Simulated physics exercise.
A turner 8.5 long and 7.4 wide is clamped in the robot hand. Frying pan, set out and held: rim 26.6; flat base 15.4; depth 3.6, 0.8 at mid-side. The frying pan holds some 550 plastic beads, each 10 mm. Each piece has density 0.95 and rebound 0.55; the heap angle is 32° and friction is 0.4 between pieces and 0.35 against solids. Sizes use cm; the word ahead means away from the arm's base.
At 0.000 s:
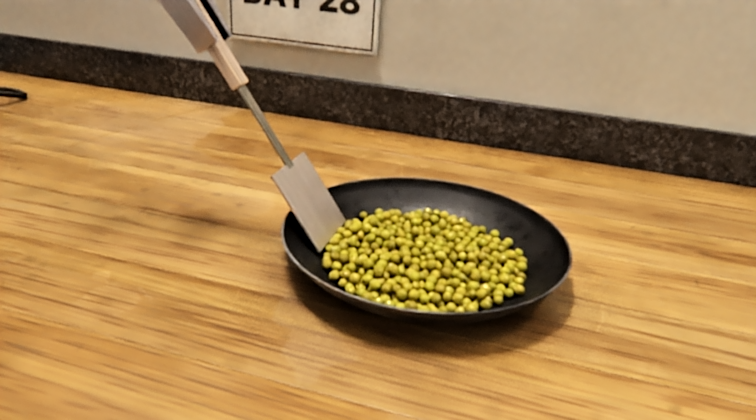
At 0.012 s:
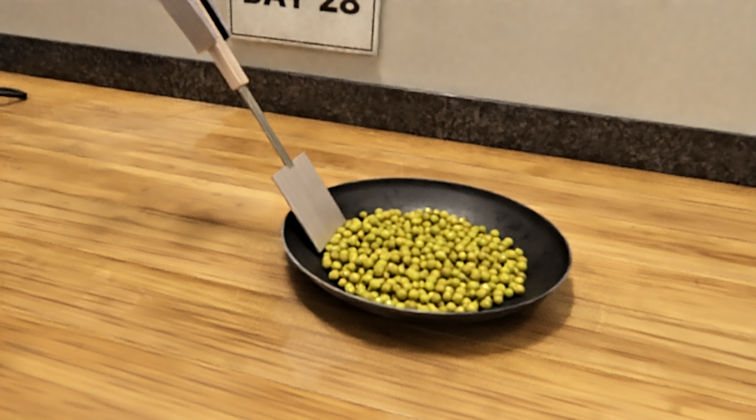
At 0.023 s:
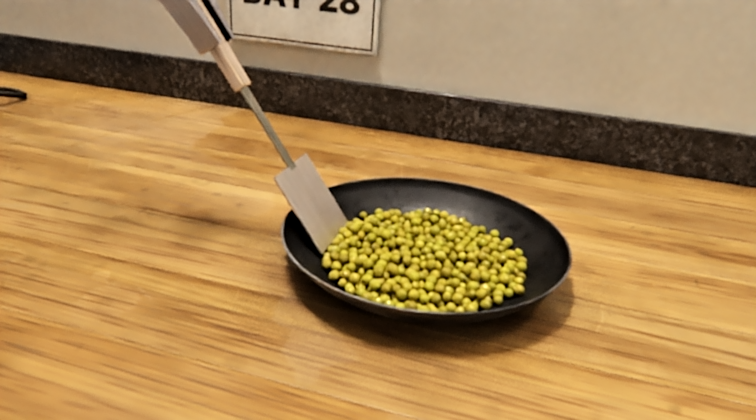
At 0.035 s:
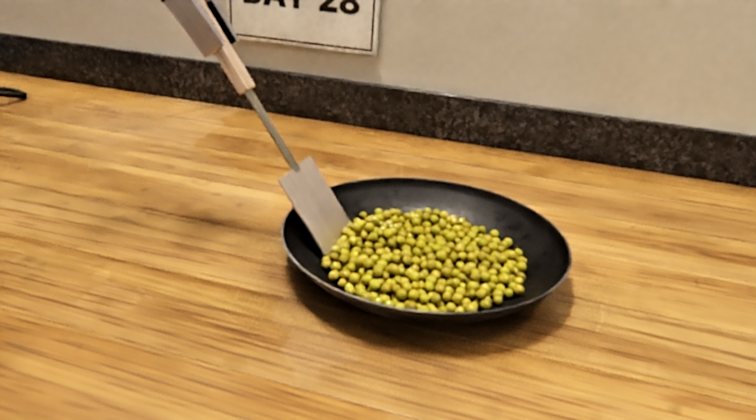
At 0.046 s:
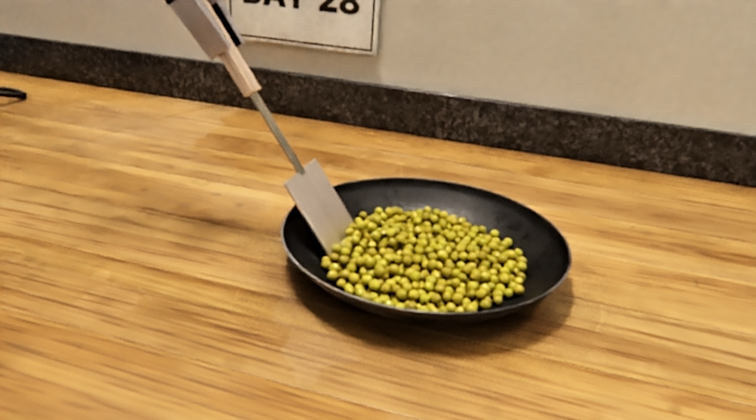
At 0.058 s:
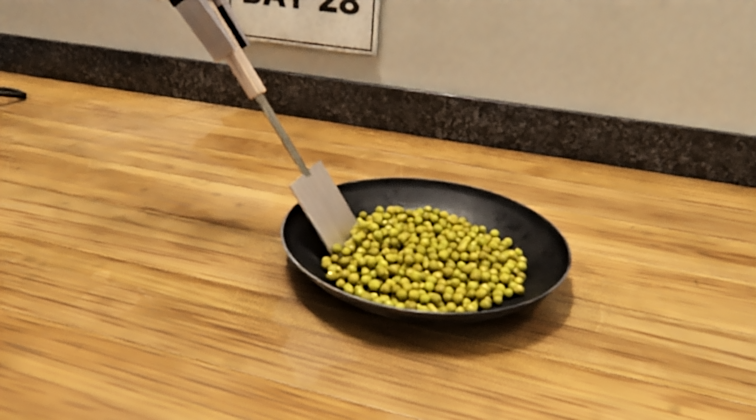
On a wooden countertop, a metal turner clamped in a robot hand moved slightly to the right inside a black frying pan, nudging the edge of a pile of green beads while the pan stayed still.
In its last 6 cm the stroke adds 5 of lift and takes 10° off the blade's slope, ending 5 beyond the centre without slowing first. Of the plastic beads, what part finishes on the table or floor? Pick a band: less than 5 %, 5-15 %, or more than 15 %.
It falls in the band less than 5 %.
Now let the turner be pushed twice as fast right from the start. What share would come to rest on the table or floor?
Then roughly 5 percent.
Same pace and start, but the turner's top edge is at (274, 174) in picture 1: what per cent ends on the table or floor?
Roughly 0%.
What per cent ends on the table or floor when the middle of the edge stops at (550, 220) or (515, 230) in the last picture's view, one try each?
Try 1: Approx. 10 %; try 2: Approx. 0 %.
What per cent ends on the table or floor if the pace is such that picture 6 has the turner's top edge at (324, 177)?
I'd say around 10 per cent.
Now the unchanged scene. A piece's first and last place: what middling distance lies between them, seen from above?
Near 2 cm, measured level.
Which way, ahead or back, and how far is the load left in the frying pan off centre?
It sits near 3.0 centimetres ahead of centre.
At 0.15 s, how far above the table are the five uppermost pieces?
Height: Approx. 3 cm.
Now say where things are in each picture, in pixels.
In the first picture, turner top edge at (288, 164), sloping 55°; upper third of the load around (425, 252), from x 325 to 520, top at y 210; 550 in the frying pan.
In the second picture, turner top edge at (289, 164), sloping 55°; upper third of the load around (422, 252), from x 325 to 520, top at y 210.
In the third picture, turner top edge at (291, 165), sloping 55°; upper third of the load around (422, 252), from x 325 to 520, top at y 210.
In the fourth picture, turner top edge at (295, 168), sloping 55°; upper third of the load around (417, 252), from x 325 to 520, top at y 210.
In the fifth picture, turner top edge at (300, 170), sloping 55°; upper third of the load around (415, 250), from x 325 to 520, top at y 210.
In the sixth picture, turner top edge at (305, 173), sloping 55°; upper third of the load around (417, 251), from x 325 to 520, top at y 210; 550 in the frying pan.
By 0.15 s, sloping 55°, highest piece 3 above the table; 550 in the frying pan.
By 0.25 s, sloping 50°, highest piece 5 above the table; 550 in the frying pan.
By 0.49 s, sloping 45°, highest piece 4 above the table; 550 in the frying pan.
By 1.54 s, sloping 45°, highest piece 3 above the table; 550 in the frying pan.
Final count, 550 in the frying pan. That is 0 % on the table or floor.
